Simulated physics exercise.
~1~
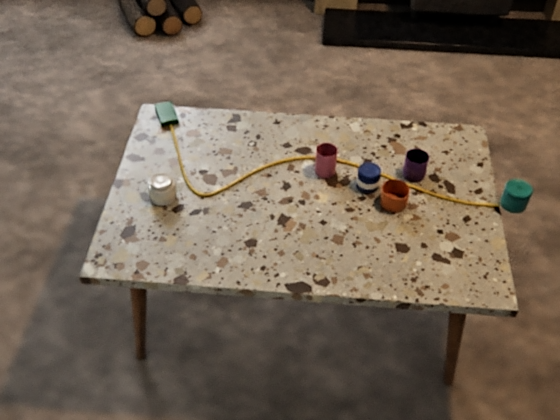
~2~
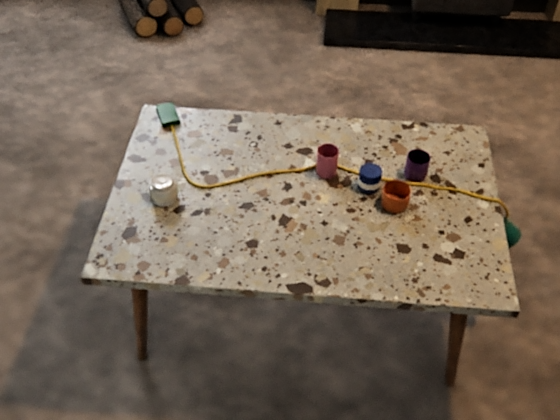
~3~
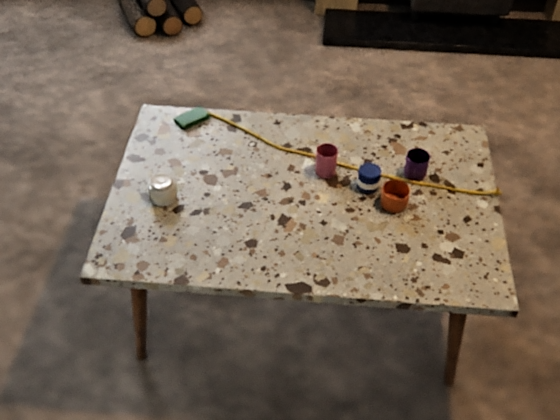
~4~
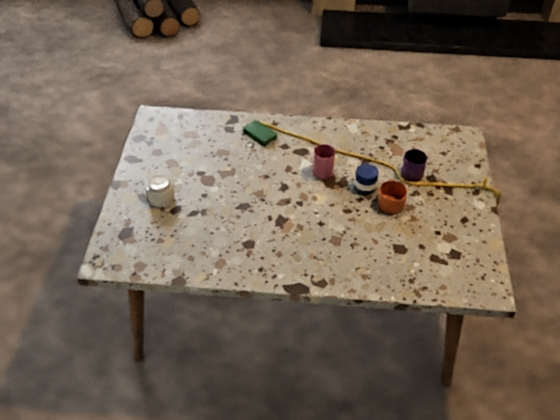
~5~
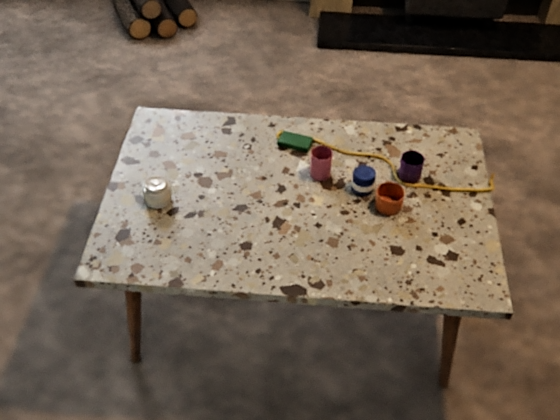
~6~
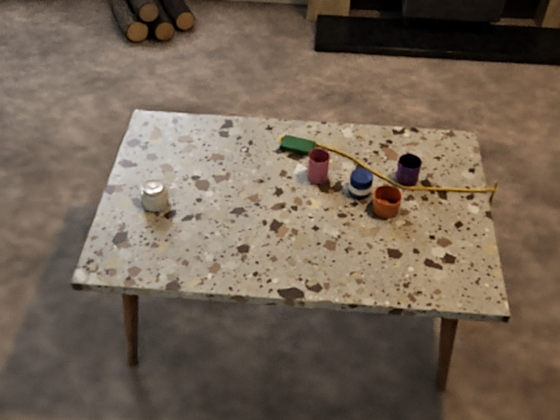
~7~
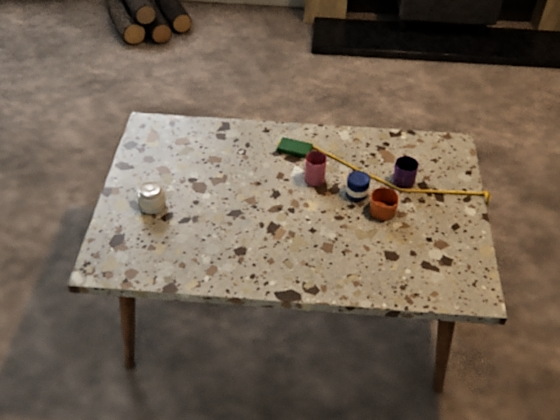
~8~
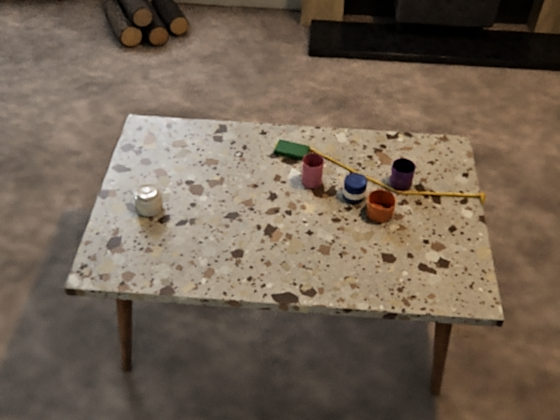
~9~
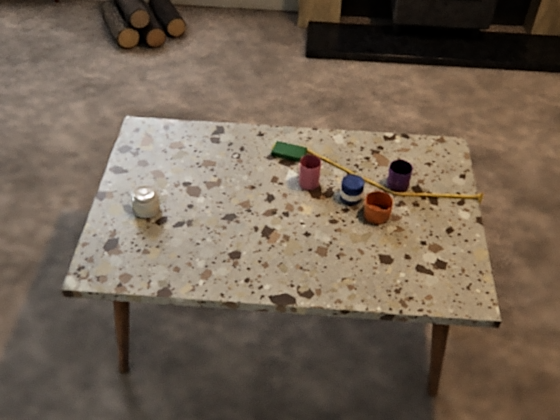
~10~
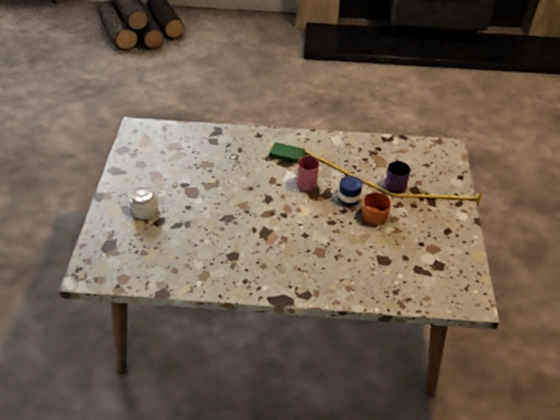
A speckled table held several small colored cups and jars as a teal cylinder dropped off its right edge, pulling a yellow cable and dragging the green block far rightward, until the block stopped near the pink cup, the cups still standing.
